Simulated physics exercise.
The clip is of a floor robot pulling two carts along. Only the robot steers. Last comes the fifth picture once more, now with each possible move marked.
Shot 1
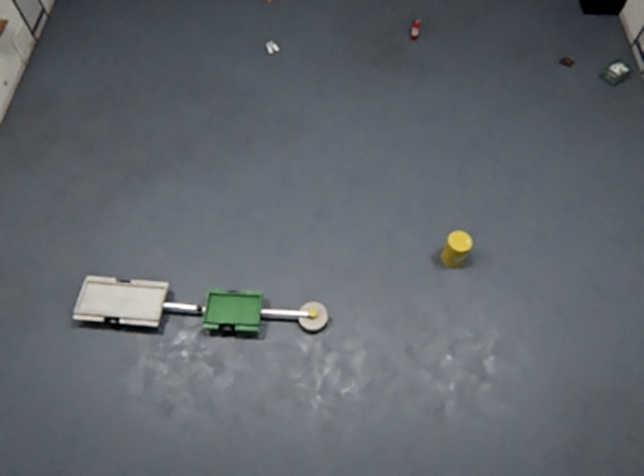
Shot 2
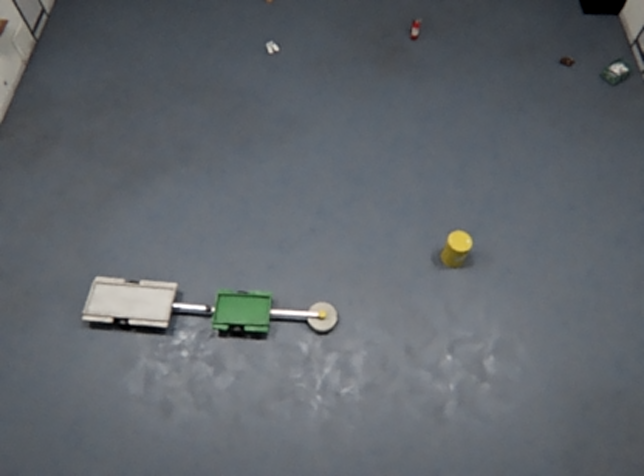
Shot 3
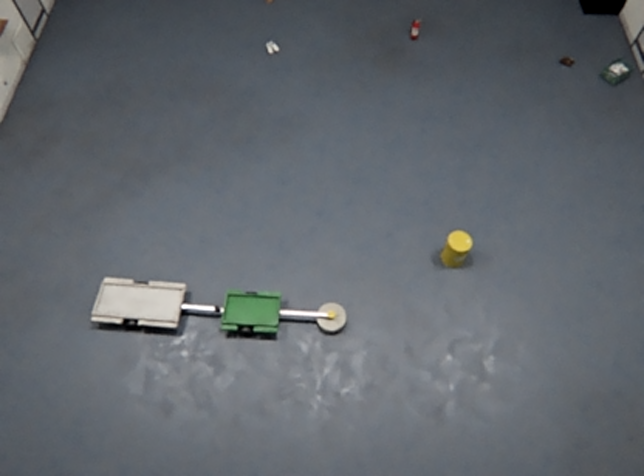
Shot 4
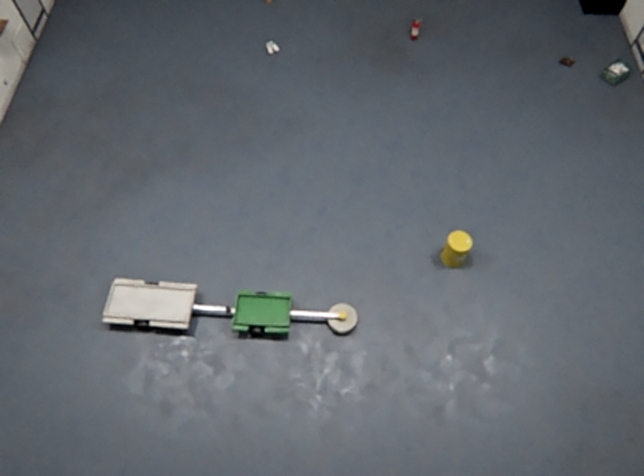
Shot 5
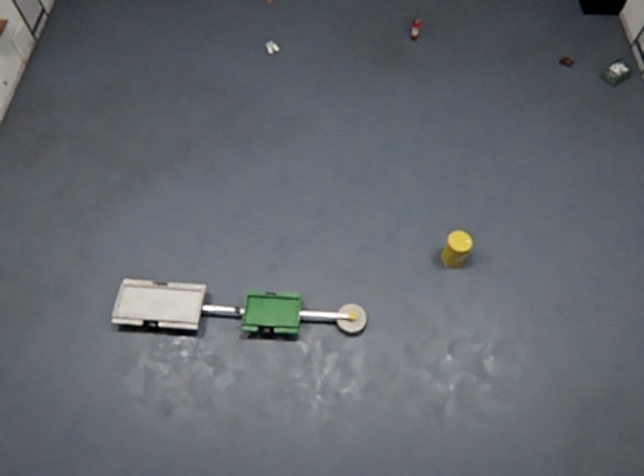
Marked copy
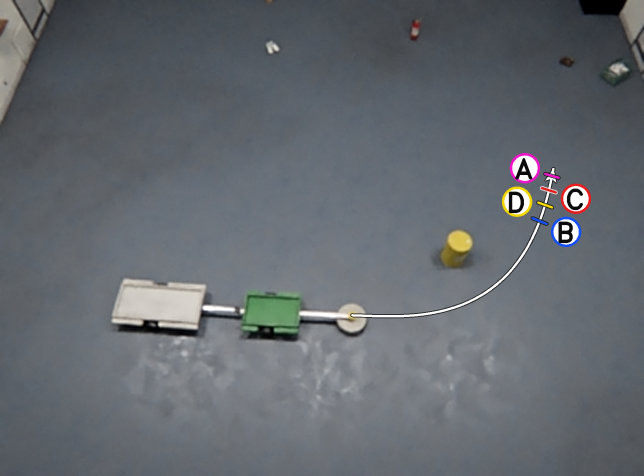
A wide blue-grey floor with pale scuff marks is seen from high above, at a steep downward angle. At the lower left, a small round pale robot is linked by bars to a green cart and a larger white cart behind it, while a yellow drum stands right of centre and small objects lie along the far edge. The robot slowly pulls both carts a short way rightward in a nearly straight line, the camera still.
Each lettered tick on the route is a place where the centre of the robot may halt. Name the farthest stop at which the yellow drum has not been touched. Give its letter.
D.
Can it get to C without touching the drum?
No.
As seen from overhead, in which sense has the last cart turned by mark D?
Anticlockwise.
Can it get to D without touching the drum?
For that mark, yes.
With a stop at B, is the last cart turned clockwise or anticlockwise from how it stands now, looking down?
For that mark, anticlockwise.
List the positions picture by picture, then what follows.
White cart (122, 300); yellow drum (452, 257); robot (313, 316), in the first frame.
Robot (322, 317); green cart (243, 310); white cart (131, 301); yellow drum (452, 257), in the second frame.
Robot (331, 317); green cart (252, 310); white cart (140, 302); yellow drum (452, 257), in the third frame.
Robot (342, 318); green cart (263, 311); white cart (150, 303); yellow drum (452, 257), in the fourth frame.
Robot (352, 318); green cart (272, 311); white cart (159, 303); yellow drum (452, 257), in the fifth frame.
On the marked copy, A at (552, 176); B at (540, 221); C at (549, 190); D at (545, 205); the route from (352, 315) via (504, 277) to (553, 169).
With D. Early on, robot (448, 312), last cart (256, 310).
Further on, robot (516, 265), last cart (347, 311).
At the end, robot (542, 209), last cart (418, 297); nothing has been touched.
As for the rest, A is too far, the drum has been hit; B is safe but short; C is too far, the drum has been hit.
